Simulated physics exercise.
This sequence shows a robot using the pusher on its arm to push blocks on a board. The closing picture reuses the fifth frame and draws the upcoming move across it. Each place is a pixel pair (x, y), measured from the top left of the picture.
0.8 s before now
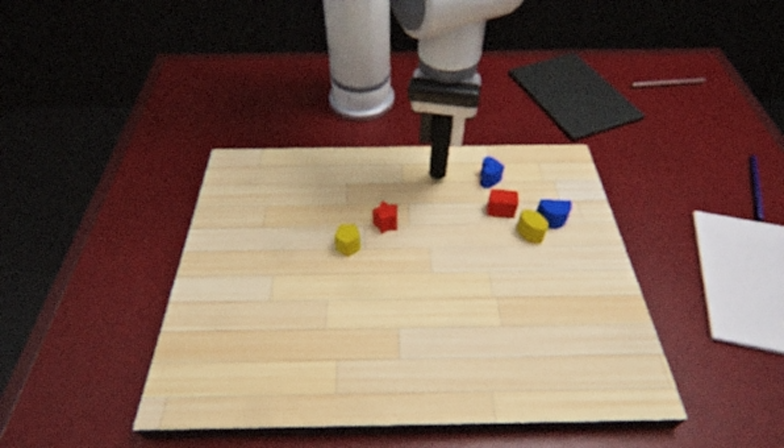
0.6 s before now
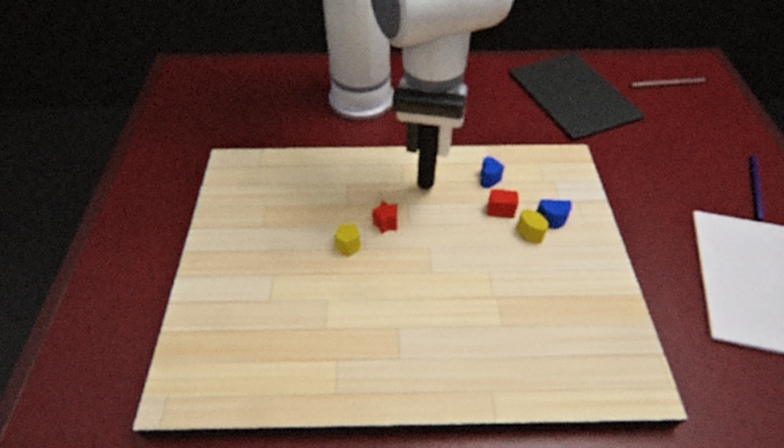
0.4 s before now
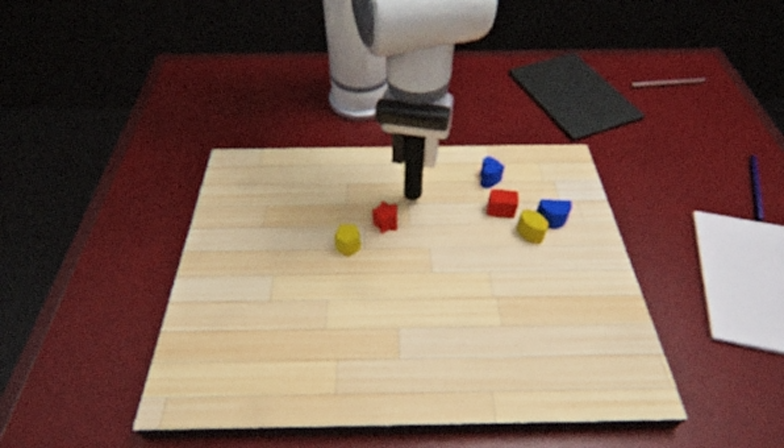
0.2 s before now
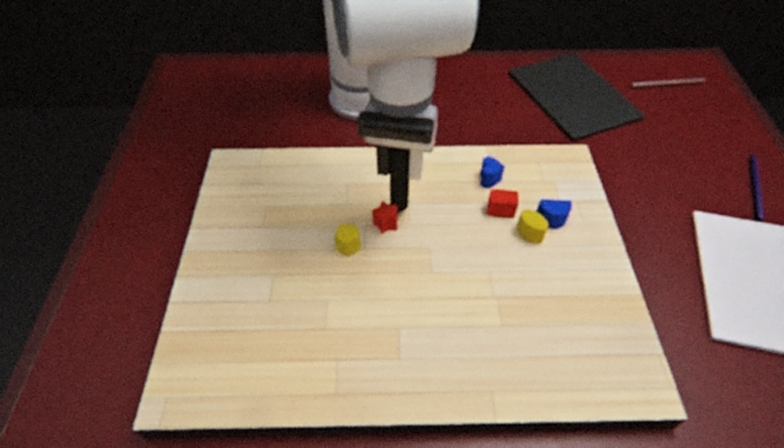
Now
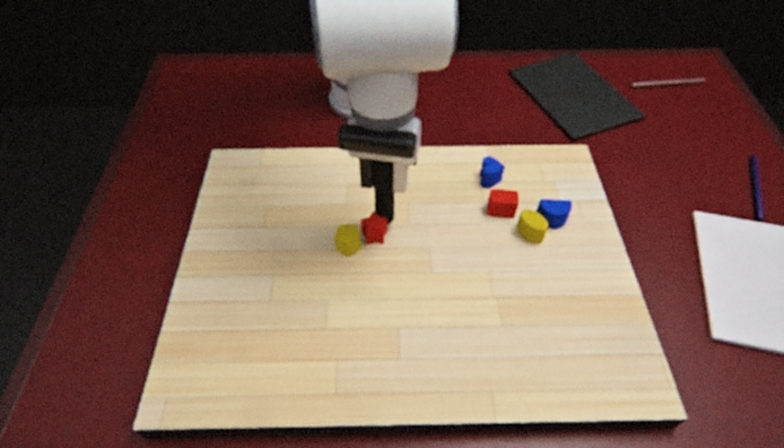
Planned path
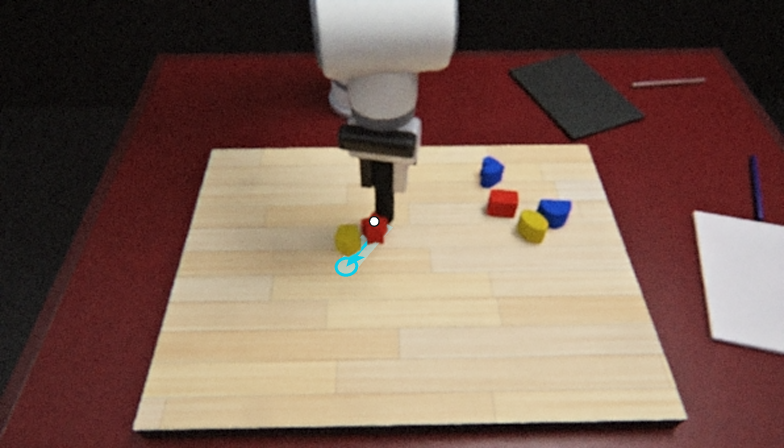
Robot arm moving left and toward the viewer over a wooden board, nudging a red star slightly toward a yellow block.
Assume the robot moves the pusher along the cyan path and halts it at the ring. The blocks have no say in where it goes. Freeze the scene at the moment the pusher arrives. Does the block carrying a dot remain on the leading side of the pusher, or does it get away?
The block carrying a dot won't leave the front of the pusher.
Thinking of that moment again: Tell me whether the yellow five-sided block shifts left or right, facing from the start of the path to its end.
My prediction: Rightwards.
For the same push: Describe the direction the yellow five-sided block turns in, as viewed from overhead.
Rotates clockwise.
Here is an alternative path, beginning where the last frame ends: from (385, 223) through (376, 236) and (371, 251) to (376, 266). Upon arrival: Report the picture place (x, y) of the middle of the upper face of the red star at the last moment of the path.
That would be at about pixel (352, 250).
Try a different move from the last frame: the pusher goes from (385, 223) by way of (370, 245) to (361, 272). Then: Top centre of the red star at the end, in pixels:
Most likely (336, 265).
Drawn move, from (385, 223) to (346, 267); the dot is on the red star.
What follows on the original path. Halfway along, pusher (366, 239); yellow five-sided block (329, 244), turned 10° clockwise; red star (354, 244).
At the end, pusher (346, 261); yellow five-sided block (323, 246), turned 35° clockwise; red star (336, 269).
